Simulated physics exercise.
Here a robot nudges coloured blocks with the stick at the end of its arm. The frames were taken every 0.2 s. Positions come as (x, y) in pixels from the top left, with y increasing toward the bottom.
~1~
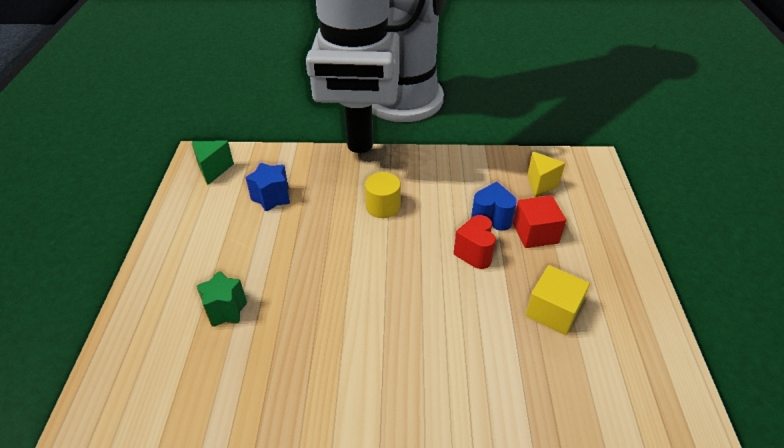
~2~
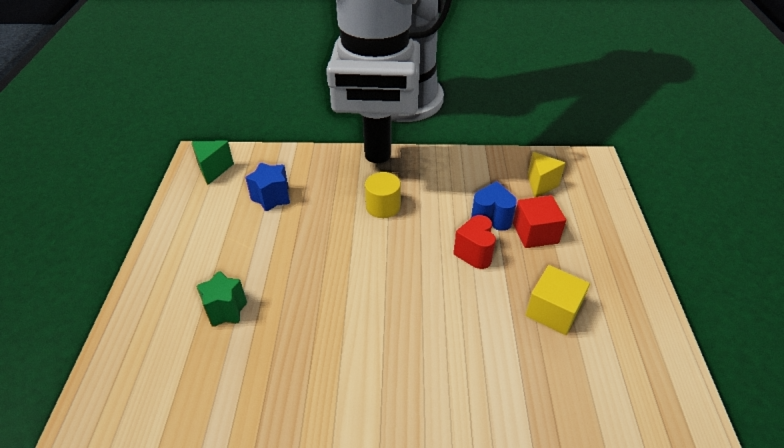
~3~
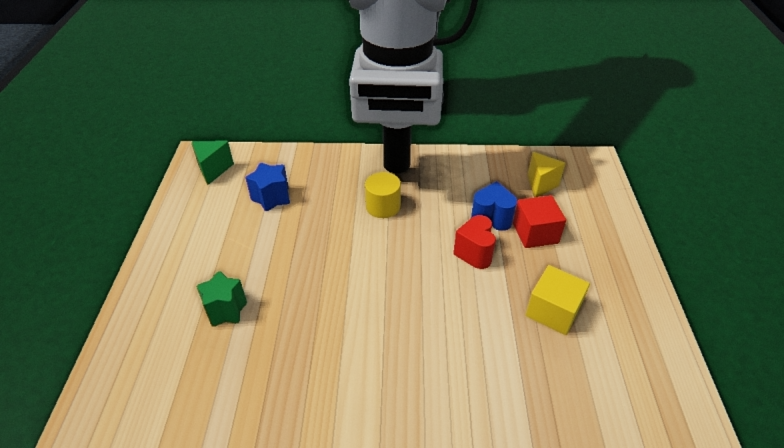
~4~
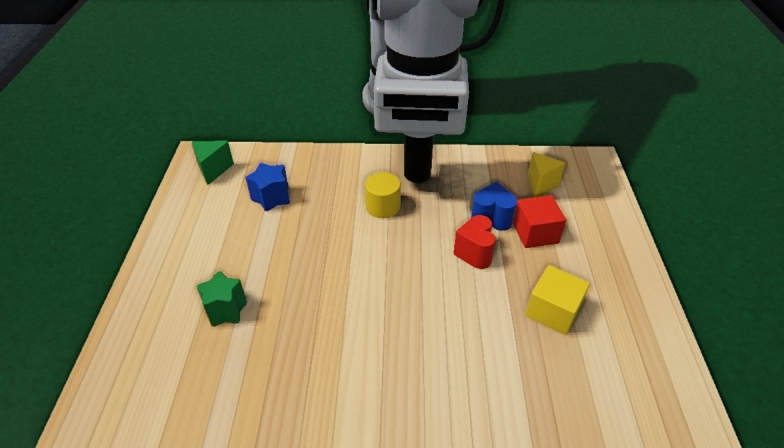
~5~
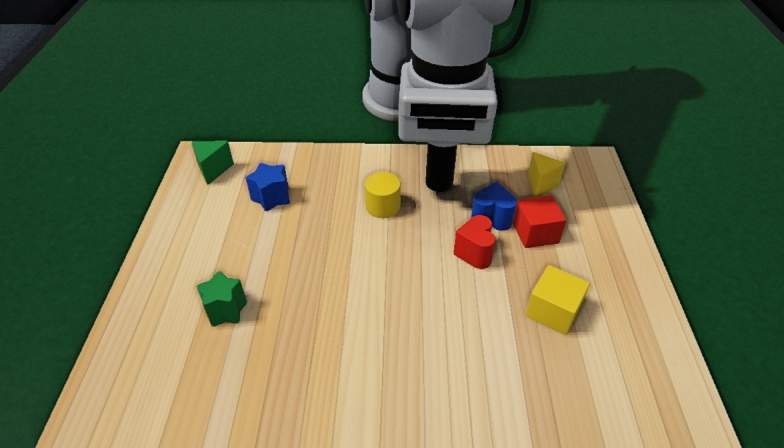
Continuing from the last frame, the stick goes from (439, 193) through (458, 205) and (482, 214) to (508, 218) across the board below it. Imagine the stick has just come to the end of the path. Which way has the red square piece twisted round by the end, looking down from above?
Answer: Clockwise.
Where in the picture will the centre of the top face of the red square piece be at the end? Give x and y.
It will end up at (584, 217).
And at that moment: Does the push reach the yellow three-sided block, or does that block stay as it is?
It is untouched.
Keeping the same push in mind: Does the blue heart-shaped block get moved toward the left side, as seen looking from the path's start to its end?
Yes, it checks out.
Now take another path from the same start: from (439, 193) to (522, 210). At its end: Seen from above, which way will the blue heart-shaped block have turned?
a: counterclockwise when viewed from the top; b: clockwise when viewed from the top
Option b.
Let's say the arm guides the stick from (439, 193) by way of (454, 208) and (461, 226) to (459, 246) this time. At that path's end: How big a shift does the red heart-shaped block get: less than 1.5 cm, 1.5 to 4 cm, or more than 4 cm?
Travels 1.5 to 4 cm.
The first path, step by step. Halfway along, stick at (472, 200); blue heart-shaped block at (502, 198); red square piece at (546, 210).
At the end, stick at (510, 208); red heart-shaped block still; blue heart-shaped block at (544, 204), turned 25° anticlockwise; red square piece at (584, 217), turned 45° clockwise; yellow three-sided block still.
